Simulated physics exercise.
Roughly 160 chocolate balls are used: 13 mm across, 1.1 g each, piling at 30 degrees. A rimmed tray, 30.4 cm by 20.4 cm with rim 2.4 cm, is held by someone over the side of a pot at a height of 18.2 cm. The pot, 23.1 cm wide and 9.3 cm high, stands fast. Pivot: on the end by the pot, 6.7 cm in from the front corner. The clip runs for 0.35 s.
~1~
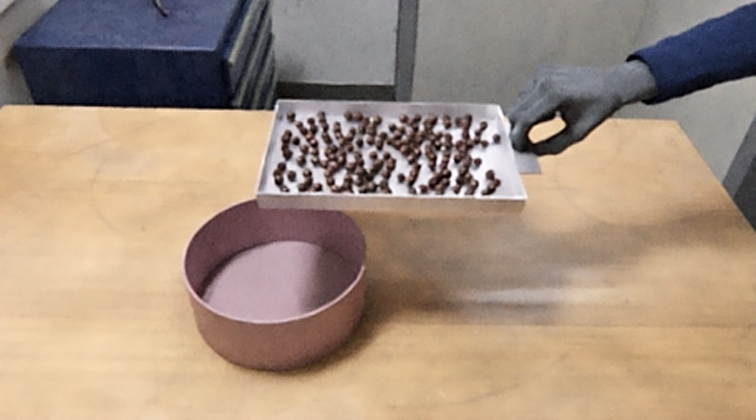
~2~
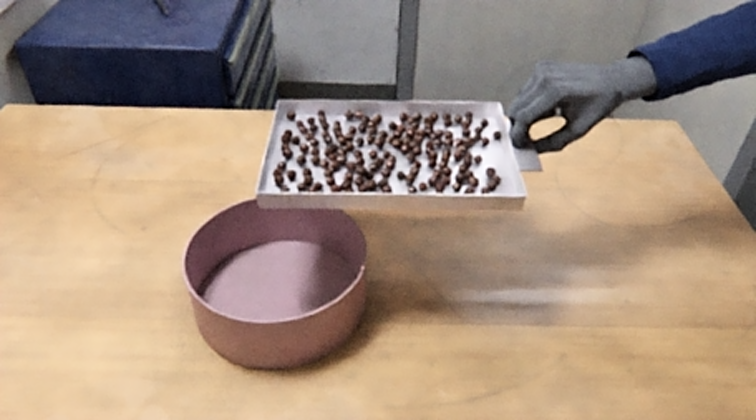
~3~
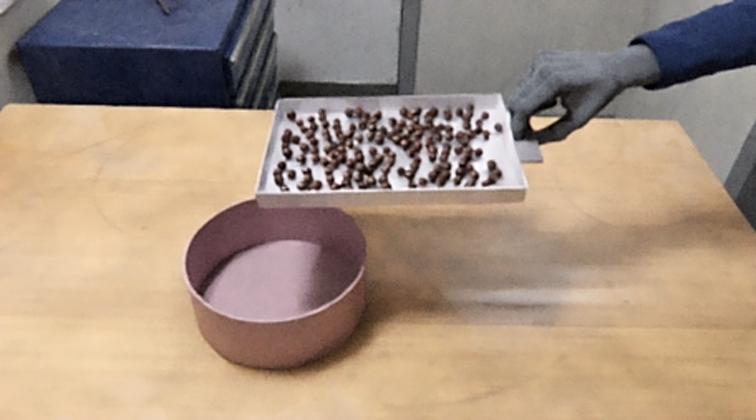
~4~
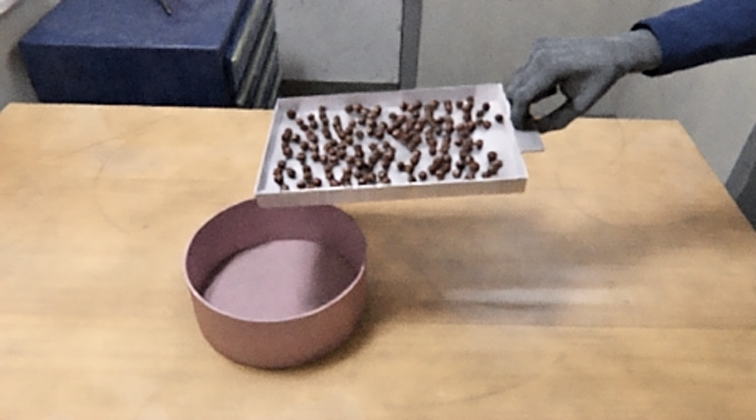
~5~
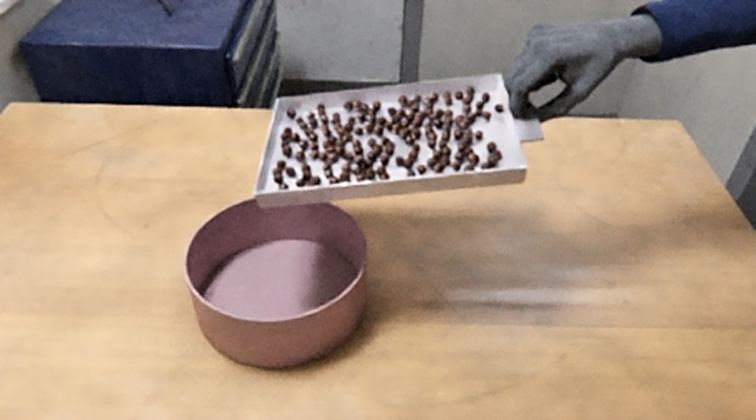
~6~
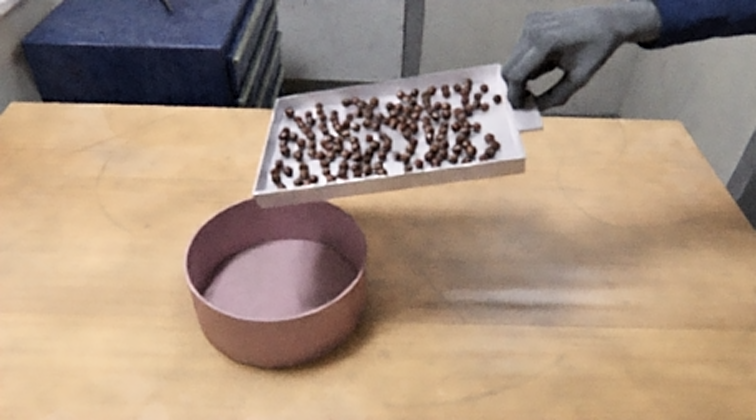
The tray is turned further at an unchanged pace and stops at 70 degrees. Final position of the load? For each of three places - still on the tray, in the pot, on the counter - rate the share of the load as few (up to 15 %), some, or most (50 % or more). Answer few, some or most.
Tray: Most; pot: Few; counter: Few.
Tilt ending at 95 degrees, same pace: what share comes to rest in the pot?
60 %.
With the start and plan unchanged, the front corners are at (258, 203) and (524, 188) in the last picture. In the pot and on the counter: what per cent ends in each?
That works out as pot 0 and counter 0.
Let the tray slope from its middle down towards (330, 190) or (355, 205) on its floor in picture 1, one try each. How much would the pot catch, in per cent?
Around 0 % for the first direction, around 0 % for the second.
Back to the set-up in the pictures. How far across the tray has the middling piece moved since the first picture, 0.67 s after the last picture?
Displacement on the tray: Roughly 8 cm.
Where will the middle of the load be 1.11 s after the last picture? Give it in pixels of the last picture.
Around (293, 117).
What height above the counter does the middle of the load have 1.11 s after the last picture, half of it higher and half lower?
Some 24 cm above the counter.
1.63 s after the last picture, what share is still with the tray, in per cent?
Roughly 100 per cent.
Then, 0.67 s after the last picture, tilt 39 degrees; the tray holds 100 %, the pot 0 %.
Then, 1.11 s after the last picture, tilt 57 degrees; the tray holds 100 %, the pot 0 %.
Then, 1.63 s after the last picture, tilt 70 degrees; the tray holds 100 %, the pot 0 %.
In the end, tray 100 %, pot 0 %, counter 0 %.
